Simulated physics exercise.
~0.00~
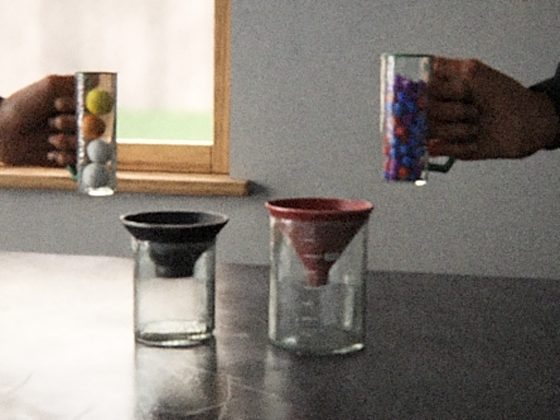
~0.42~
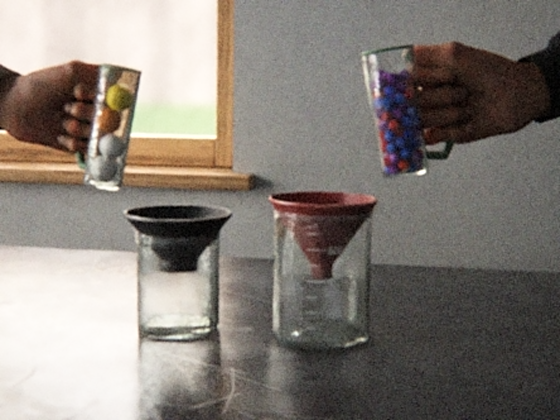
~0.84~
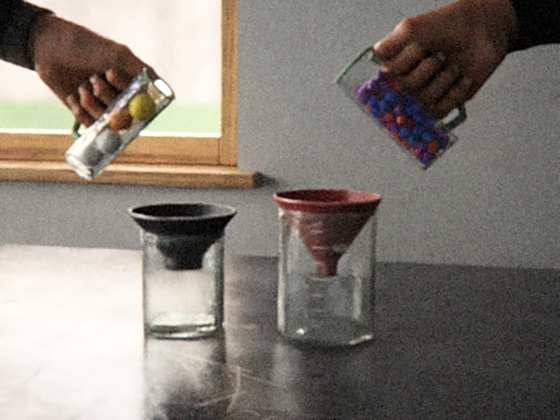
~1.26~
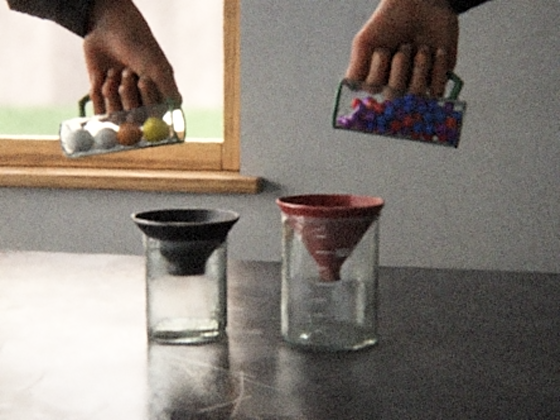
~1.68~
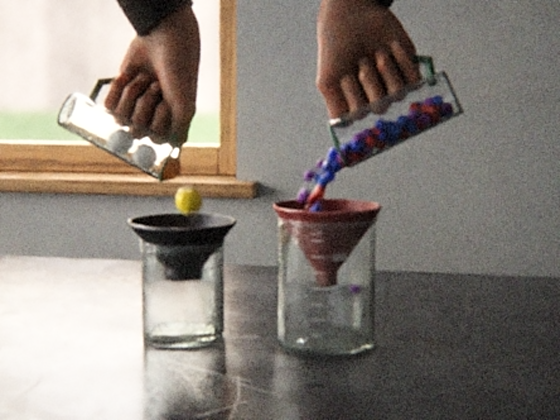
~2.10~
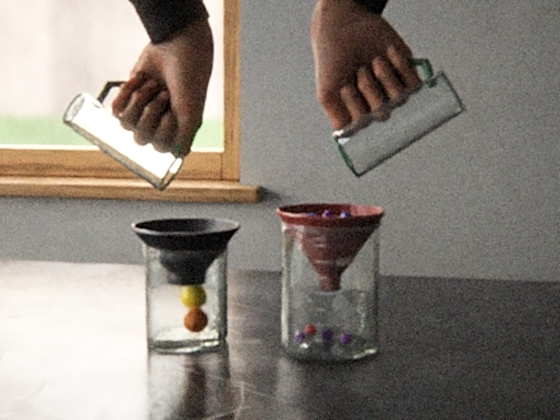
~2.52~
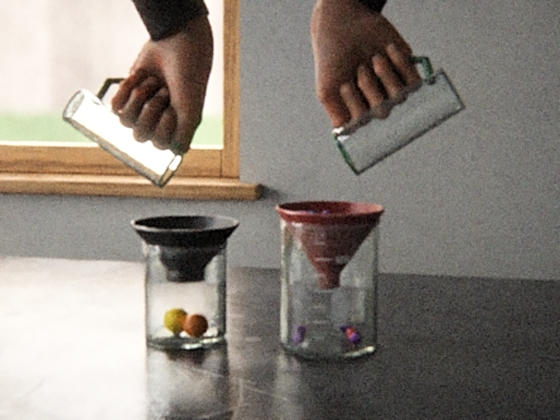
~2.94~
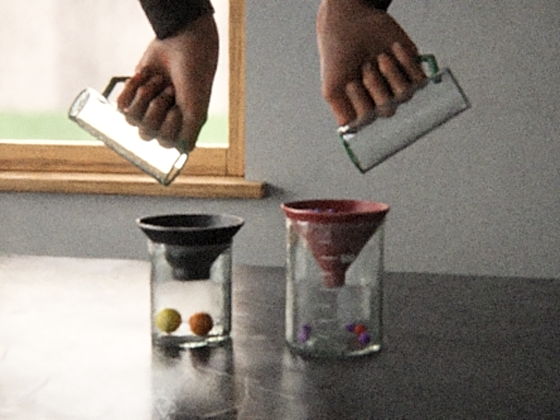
Two hands tip cups of balls and beads into funnels, and only some reach the jars.
